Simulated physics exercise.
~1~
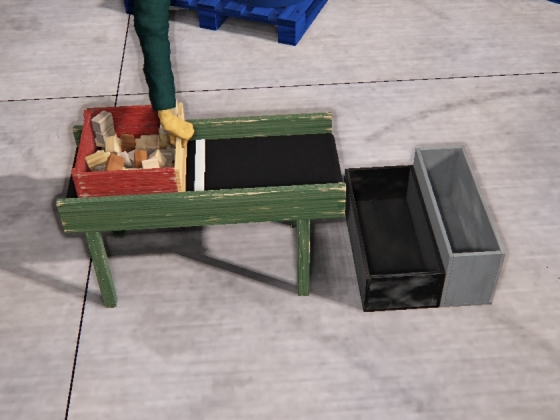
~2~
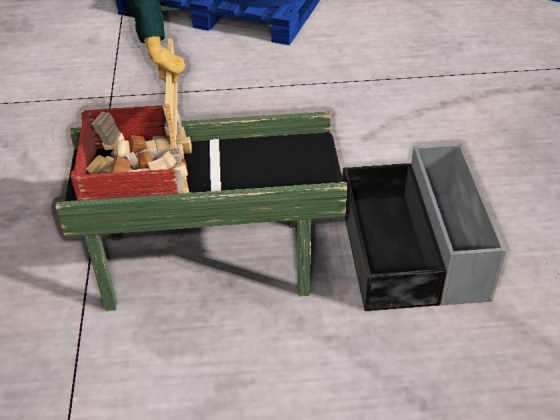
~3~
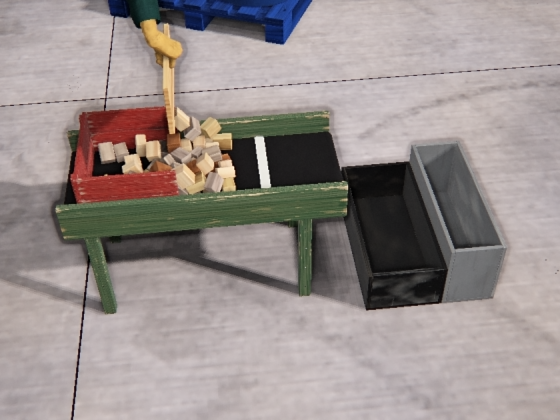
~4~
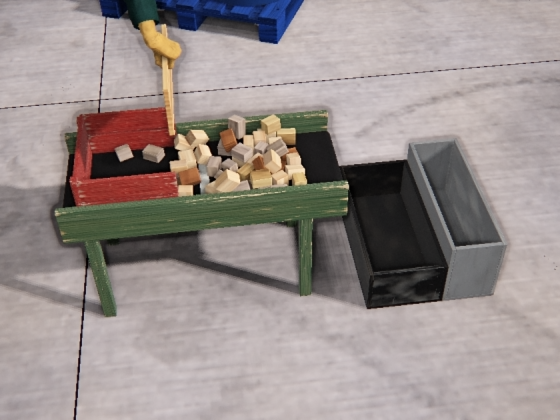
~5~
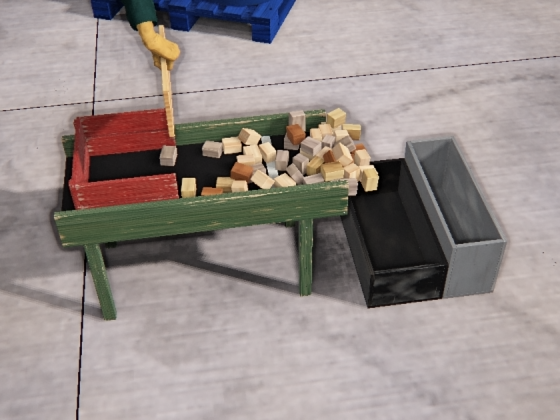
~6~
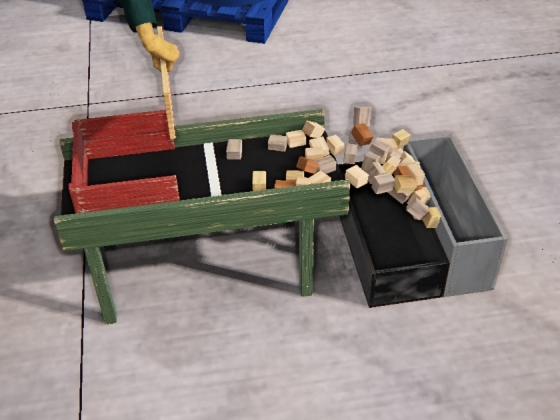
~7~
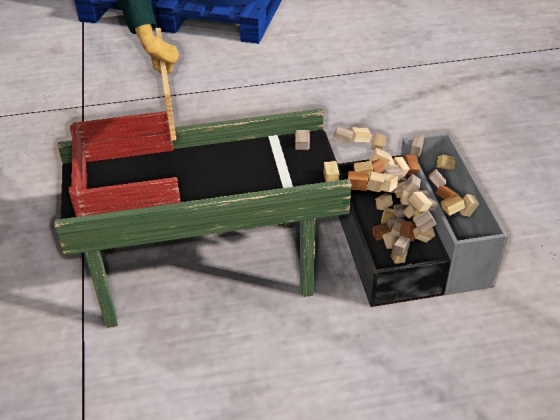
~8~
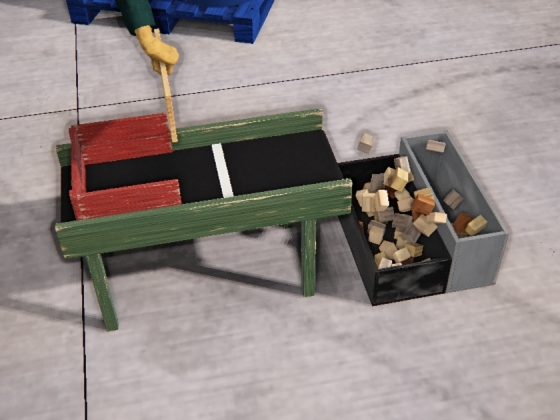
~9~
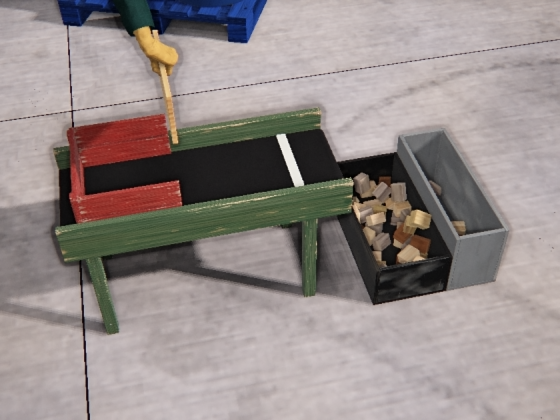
Wooden blocks riding a belt from a red pen after a gloved hand lifts the gate, tumbling mostly into a black tote.
